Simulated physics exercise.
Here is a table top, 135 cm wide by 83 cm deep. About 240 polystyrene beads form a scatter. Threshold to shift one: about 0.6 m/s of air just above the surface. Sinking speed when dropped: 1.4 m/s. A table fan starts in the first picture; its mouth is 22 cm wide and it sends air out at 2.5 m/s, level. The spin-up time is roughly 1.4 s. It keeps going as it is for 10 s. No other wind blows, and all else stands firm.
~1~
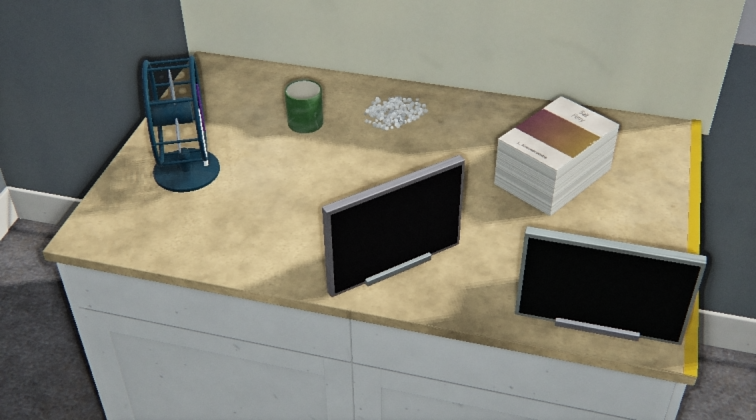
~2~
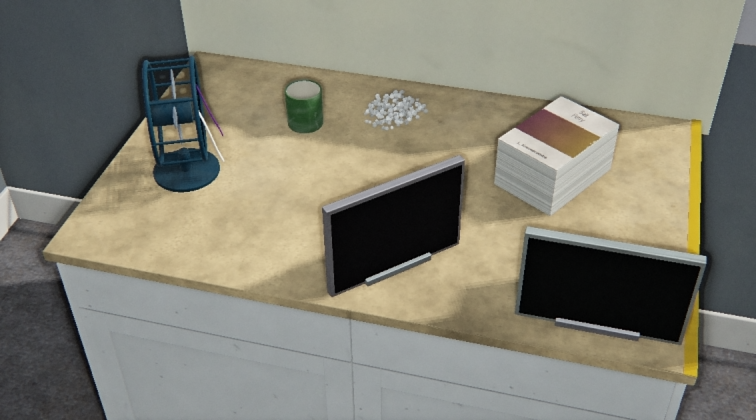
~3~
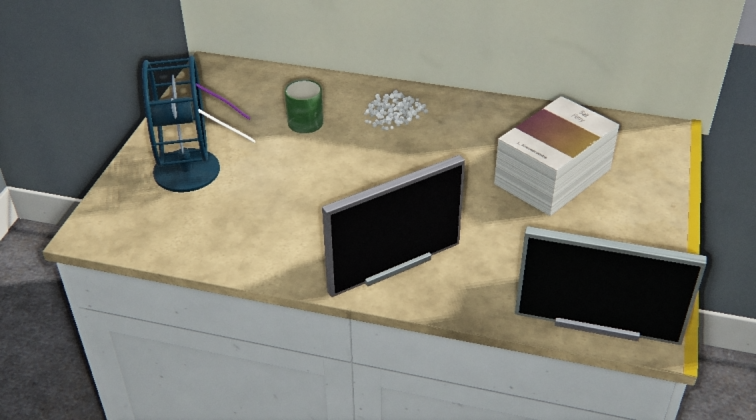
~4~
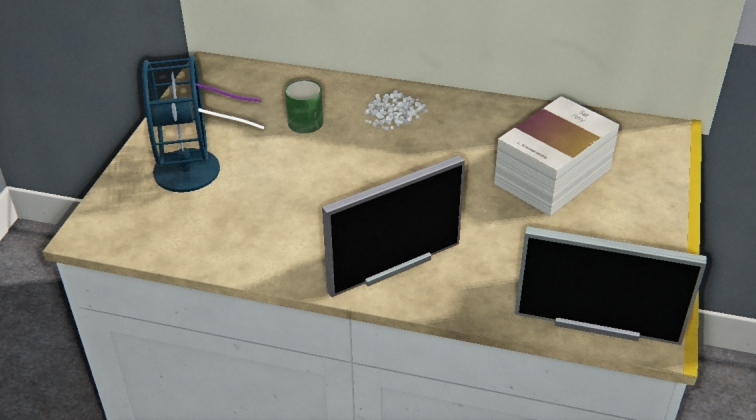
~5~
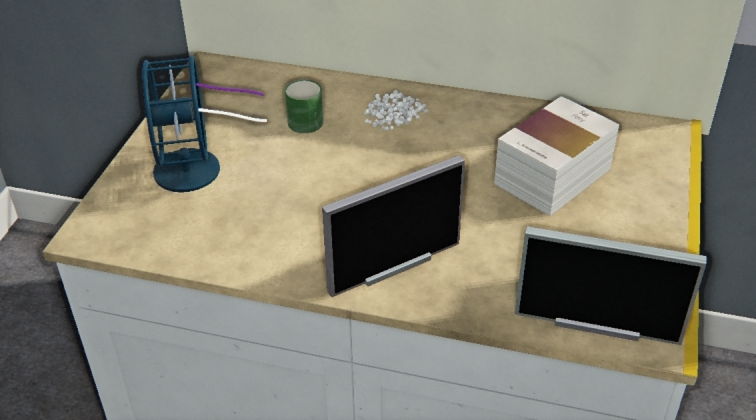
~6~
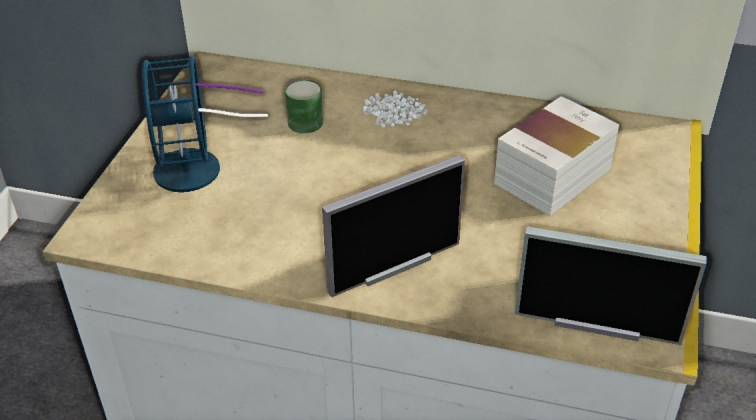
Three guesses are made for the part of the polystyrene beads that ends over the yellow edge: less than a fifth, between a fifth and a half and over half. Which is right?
The part past that edge will never reach a fifth.
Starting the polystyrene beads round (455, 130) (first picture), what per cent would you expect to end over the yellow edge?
90 %.
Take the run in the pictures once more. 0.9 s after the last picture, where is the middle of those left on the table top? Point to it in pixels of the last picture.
(333, 72), roughly.
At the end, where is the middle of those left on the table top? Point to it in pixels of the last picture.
Their middle sits at about (275, 76) in the last picture.
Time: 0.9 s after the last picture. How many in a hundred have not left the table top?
I'd put it near 100 per cent.
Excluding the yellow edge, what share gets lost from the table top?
The share is about 80 %.
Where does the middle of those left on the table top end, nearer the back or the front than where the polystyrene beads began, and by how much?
Direction: Rearward; shift: About 10 cm.
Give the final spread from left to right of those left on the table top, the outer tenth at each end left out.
I'd say close to 40 cm.
Then, 0.9 s after the last picture, 0 % are over the yellow edge; the middle of those still in play is near (333, 72); 0 % have settled or left.
Then, 2.1 s after the last picture, 0 % are over the yellow edge; the middle of those still in play is near (279, 69); 0 % have settled or left.
Then, 4.4 s after the last picture, 0 % are over the yellow edge; the middle of those still in play is near (239, 69); 64 % have settled or left.
Then, 8.9 s after the last picture, at the end, 0 % are over the yellow edge; the middle of those still in play is near (275, 76).
